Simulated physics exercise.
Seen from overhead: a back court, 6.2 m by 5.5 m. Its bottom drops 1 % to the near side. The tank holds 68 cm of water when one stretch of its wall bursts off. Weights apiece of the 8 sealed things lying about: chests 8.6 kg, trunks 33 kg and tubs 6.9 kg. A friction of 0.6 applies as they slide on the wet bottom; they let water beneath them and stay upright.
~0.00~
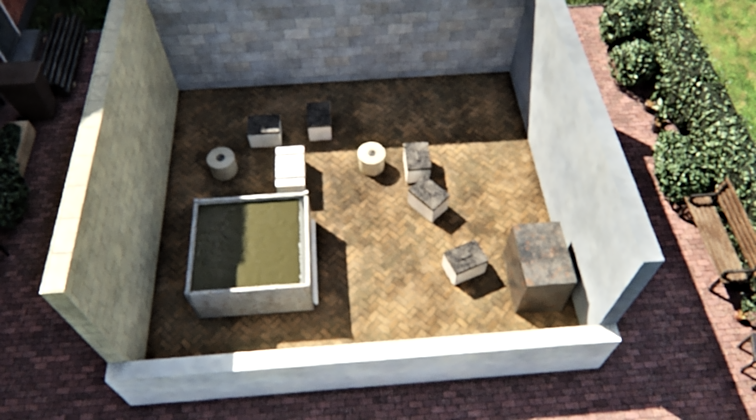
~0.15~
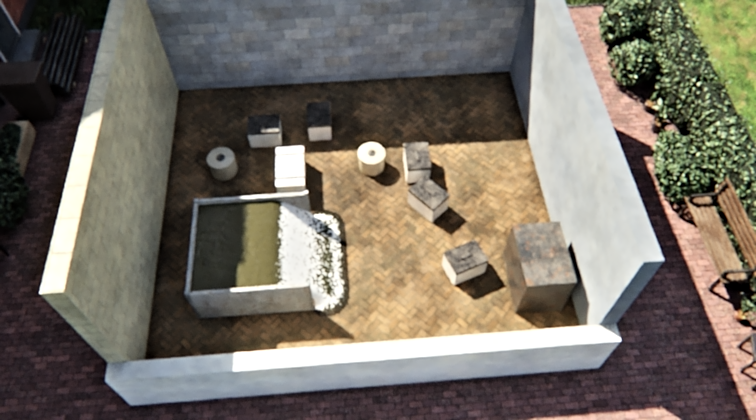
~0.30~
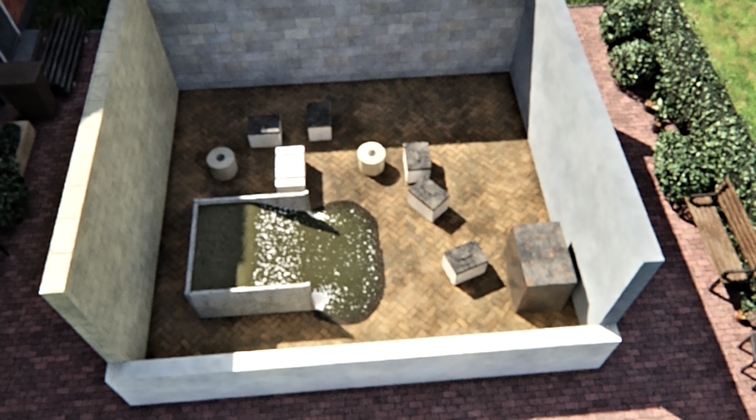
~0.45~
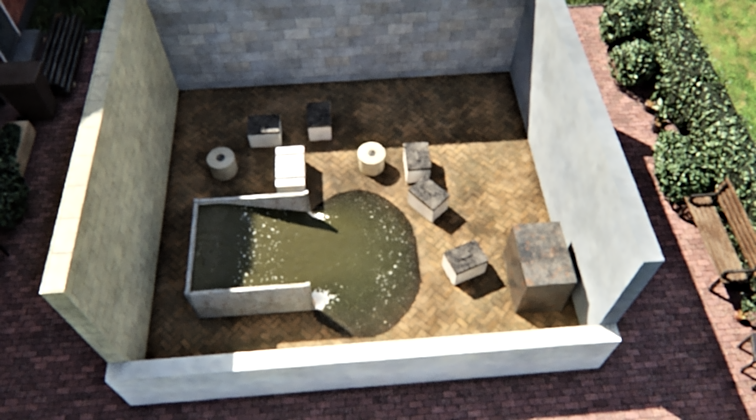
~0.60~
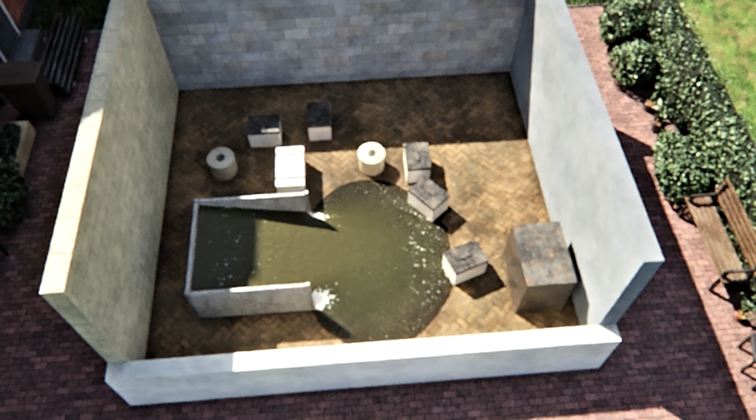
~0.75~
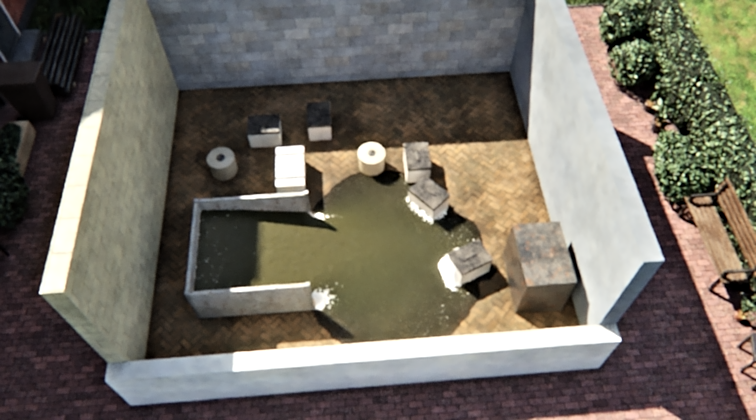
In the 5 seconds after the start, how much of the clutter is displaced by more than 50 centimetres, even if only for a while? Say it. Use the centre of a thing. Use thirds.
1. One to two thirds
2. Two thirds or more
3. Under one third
1.
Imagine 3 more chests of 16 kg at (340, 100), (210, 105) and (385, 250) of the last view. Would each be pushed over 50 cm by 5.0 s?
The first comes out within the limit, the second within the limit, the third beyond the limit.
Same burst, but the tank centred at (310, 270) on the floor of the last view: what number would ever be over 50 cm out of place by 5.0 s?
Then 3 of them would.
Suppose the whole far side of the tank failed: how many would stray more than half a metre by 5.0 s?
The answer then is 6.
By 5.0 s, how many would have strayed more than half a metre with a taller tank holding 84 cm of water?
That would make 5 of them.
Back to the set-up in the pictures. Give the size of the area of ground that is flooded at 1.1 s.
12 m2.
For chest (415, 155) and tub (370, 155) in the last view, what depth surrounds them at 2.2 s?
Depth approx. 3 cm / 2 cm.
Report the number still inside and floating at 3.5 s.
At that time the total is 3.
After 1.1 s 0 of 8 are over 50 cm from their spots; 0 afloat.
After 2.2 s 3 of 8 are over 50 cm from their spots; 2 afloat.
After 3.5 s 3 of 8 are over 50 cm from their spots; 3 afloat.
After 5.0 s 3 of 8 are over 50 cm from their spots, and 3 have been at some point; 2 afloat.
